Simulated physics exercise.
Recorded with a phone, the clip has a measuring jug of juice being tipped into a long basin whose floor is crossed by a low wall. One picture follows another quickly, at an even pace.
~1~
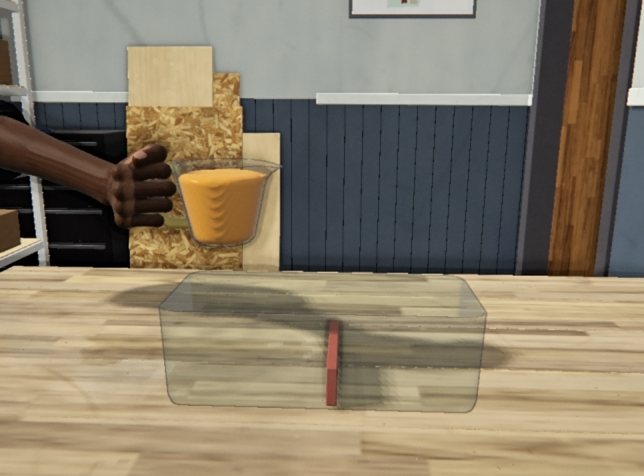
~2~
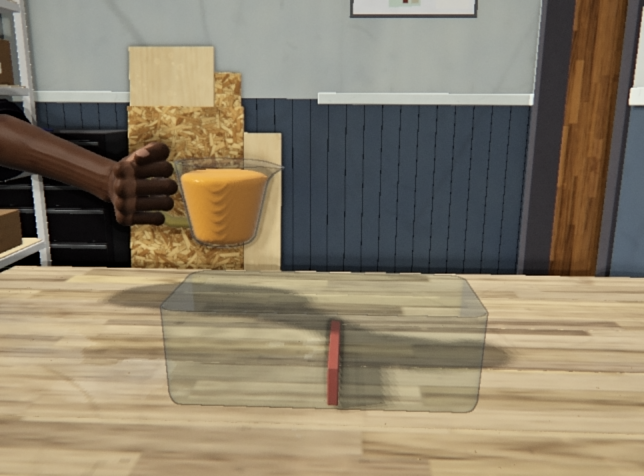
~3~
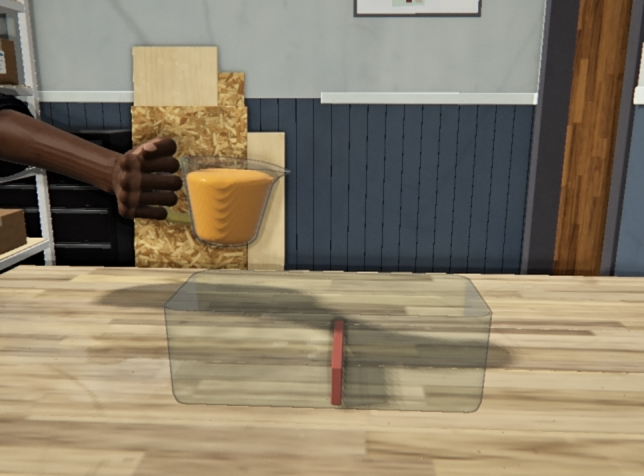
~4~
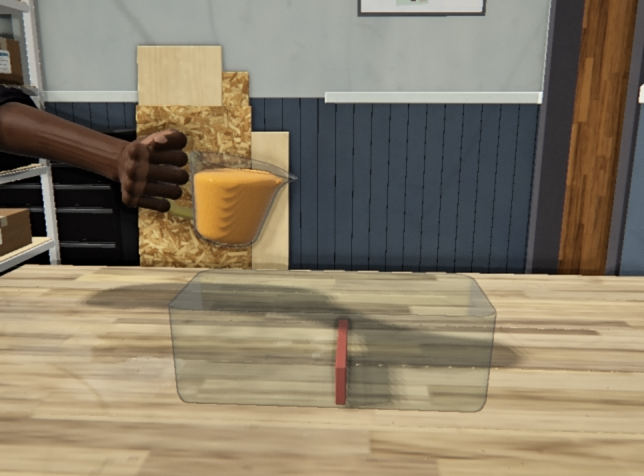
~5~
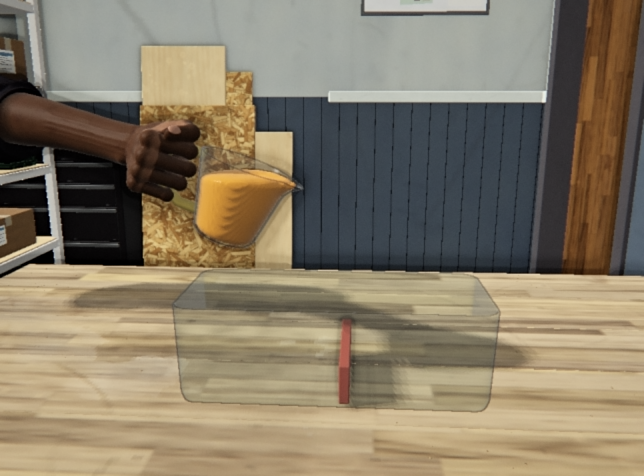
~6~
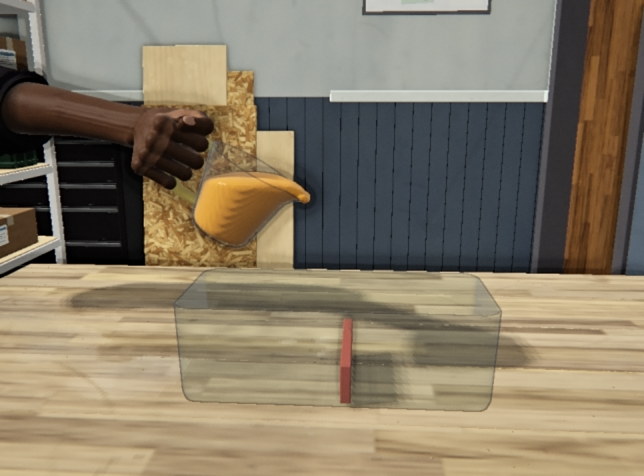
A hand tilted a clear jug of orange juice steadily to the right above a long see-through basin with a low red wall across its floor, until the juice reached the jug's spout.
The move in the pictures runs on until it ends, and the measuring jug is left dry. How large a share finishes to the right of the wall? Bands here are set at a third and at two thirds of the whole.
Low band.
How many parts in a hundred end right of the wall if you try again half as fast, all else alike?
About 35 %.
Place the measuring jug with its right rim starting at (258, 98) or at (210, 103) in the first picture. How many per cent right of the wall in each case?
Estimate: 10 per cent, then 5 per cent.
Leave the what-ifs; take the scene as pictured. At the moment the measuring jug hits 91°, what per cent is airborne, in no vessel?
20 per cent.
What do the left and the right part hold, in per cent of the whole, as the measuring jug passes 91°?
Left: Roughly 25 %; right: Roughly 15 %.
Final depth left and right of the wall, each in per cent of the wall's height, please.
Left near 30; right near 10.
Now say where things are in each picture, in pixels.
In the first picture, it leans 0°; its right rim is at (282, 165); the juice meets the walls at (182, 174) and (267, 175); the long basin's rim runs from (176, 290) to (474, 296); the wall's top is at (333, 344).
In the second picture, it leans 1°; its right rim is at (284, 167); the juice meets the walls at (184, 174) and (269, 175).
In the third picture, it leans 6°; its right rim is at (290, 171); the juice meets the walls at (190, 172) and (275, 177).
In the fourth picture, it leans 12°; its right rim is at (297, 178); the juice meets the walls at (197, 173) and (283, 179).
In the fifth picture, it leans 21°; its right rim is at (304, 188); the juice meets the walls at (203, 175) and (295, 181).
In the sixth picture, it leans 31°; its right rim is at (306, 200); the juice meets the walls at (206, 180) and (302, 190); 2 per cent is over the edge.
A moment on, the tilt is 91° and 38 per cent is still to pour, 24 is left of the wall and 16 right of it.
Next, the tilt is 107° and 3 per cent is still to pour, 75 is left of the wall and 19 right of it.
Then the tilt is 107° and 0 per cent is still to pour, 78 is left of the wall and 20 right of it.
Later the tilt is 107° and 0 per cent is still to pour, 78 is left of the wall and 21 right of it.
At rest 78 per cent lies left of the wall, 21 right of it and 1 outside.
